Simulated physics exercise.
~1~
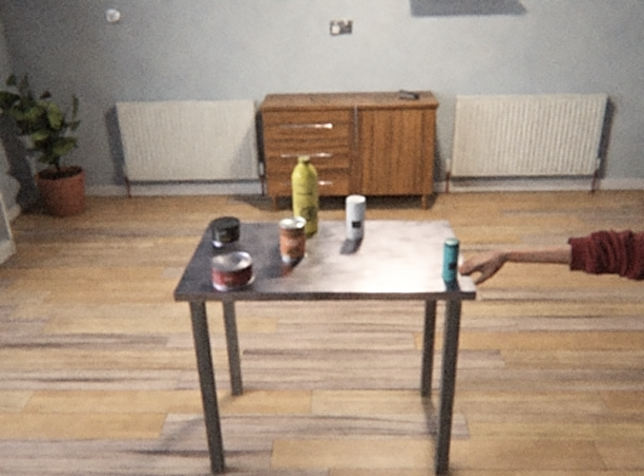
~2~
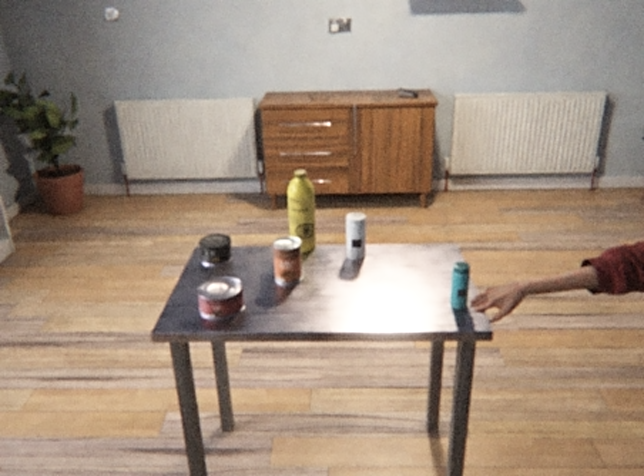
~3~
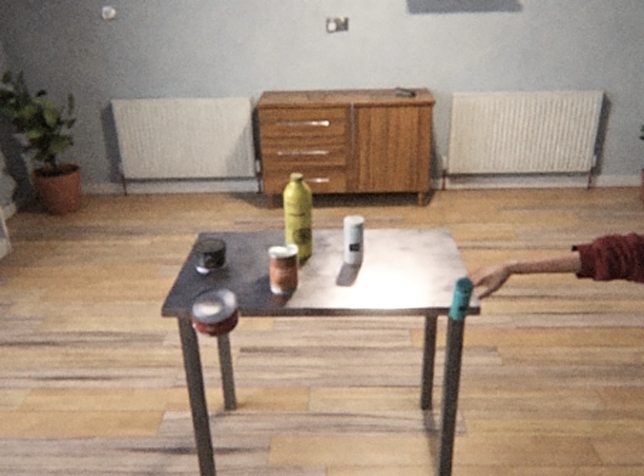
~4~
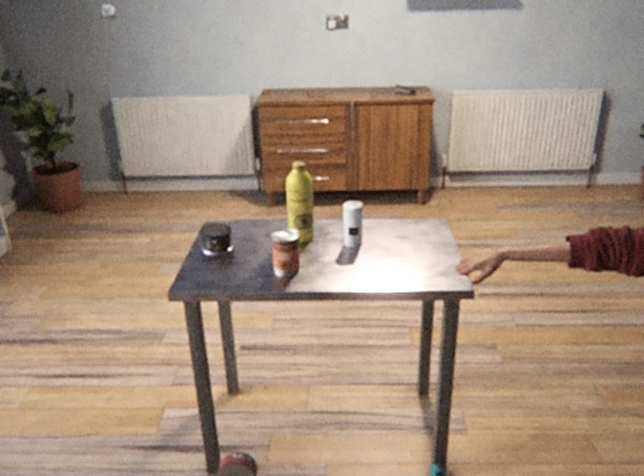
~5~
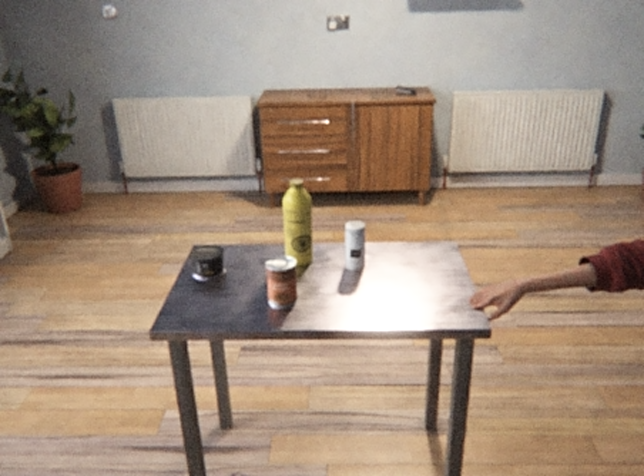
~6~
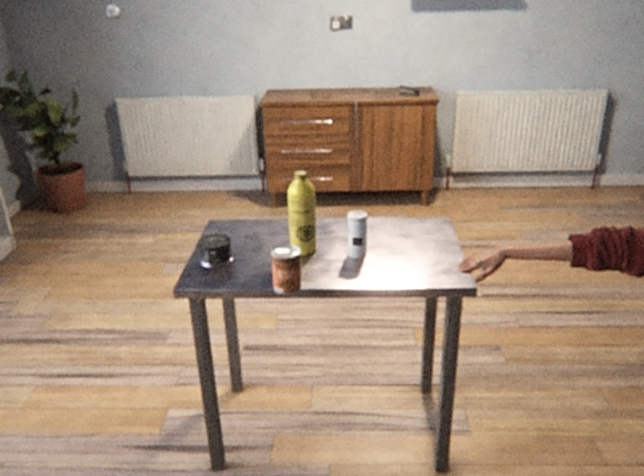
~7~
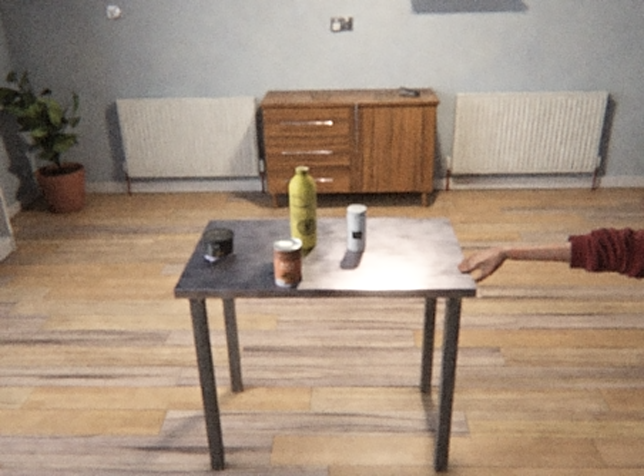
In a room, a hand jerks a table about, and two of six items fall off.
